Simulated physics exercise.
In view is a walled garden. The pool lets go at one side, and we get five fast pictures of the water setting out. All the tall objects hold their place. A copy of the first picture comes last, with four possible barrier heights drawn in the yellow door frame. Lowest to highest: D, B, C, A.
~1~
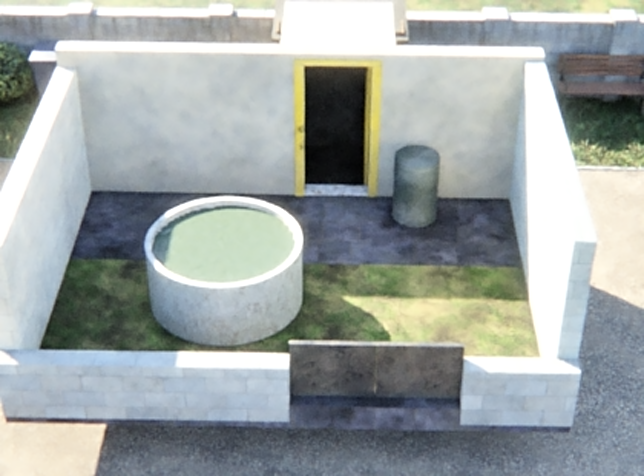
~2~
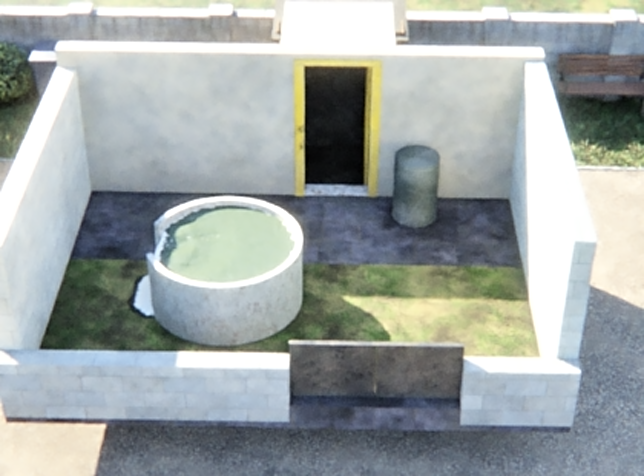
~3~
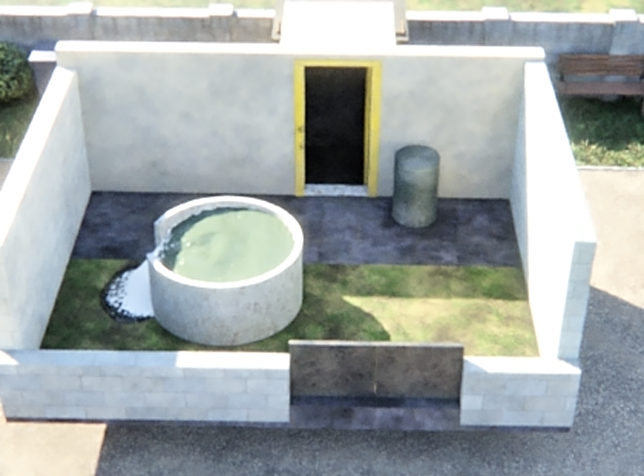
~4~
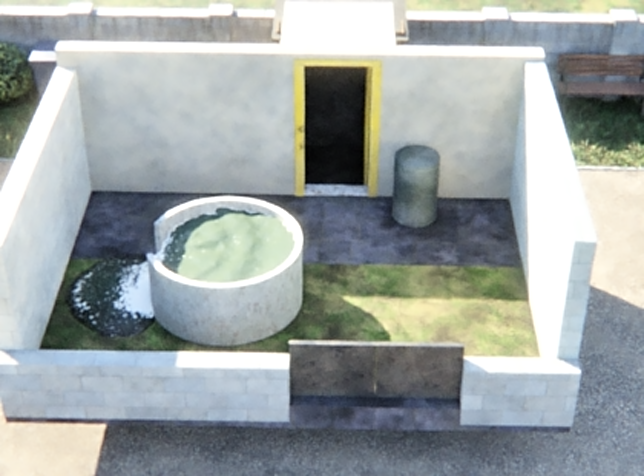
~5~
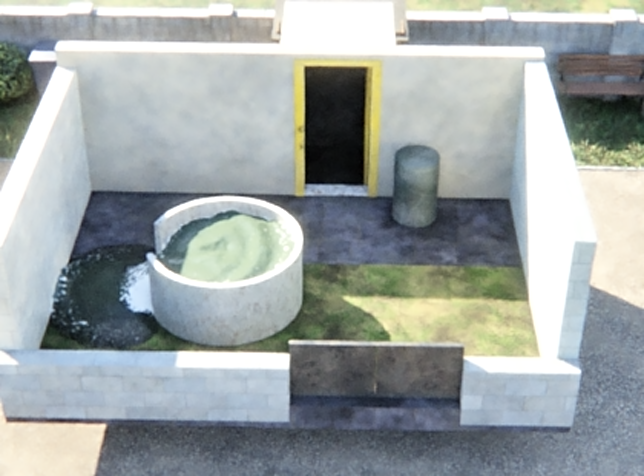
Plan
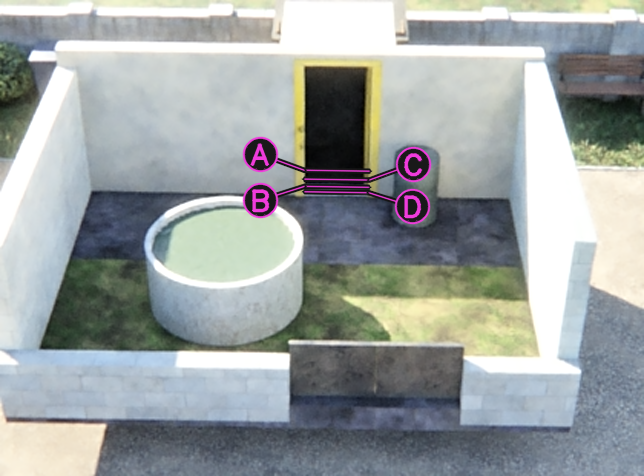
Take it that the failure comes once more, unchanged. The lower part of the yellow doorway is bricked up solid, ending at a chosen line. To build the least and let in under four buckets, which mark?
The answer is line D.
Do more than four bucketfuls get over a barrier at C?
No, that is safe.
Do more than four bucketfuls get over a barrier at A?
No, not at all.
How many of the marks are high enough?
All of the four.
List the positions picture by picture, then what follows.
Water in the pool at rest, its middle at (224, 245); foot of the yellow doorway at (336, 195); shut gate at (376, 352), in the first frame.
In the second frame, 1 % of the ground under water, visible out to (146, 281).
In the third frame, 3 % of the ground under water, visible out to (122, 273).
In the fourth frame, 6 % of the ground under water, visible out to (76, 284).
In the fifth frame, 10 % of the ground under water, visible out to (74, 261).
In magenta, A at (336, 170); B at (336, 186); C at (336, 179); D at (336, 192); from the bottom up D, B, C, A.
For line A, nothing gets over.
For line B, nothing gets over.
For line C, nothing gets over.
For line D, a bucket or two gets in.
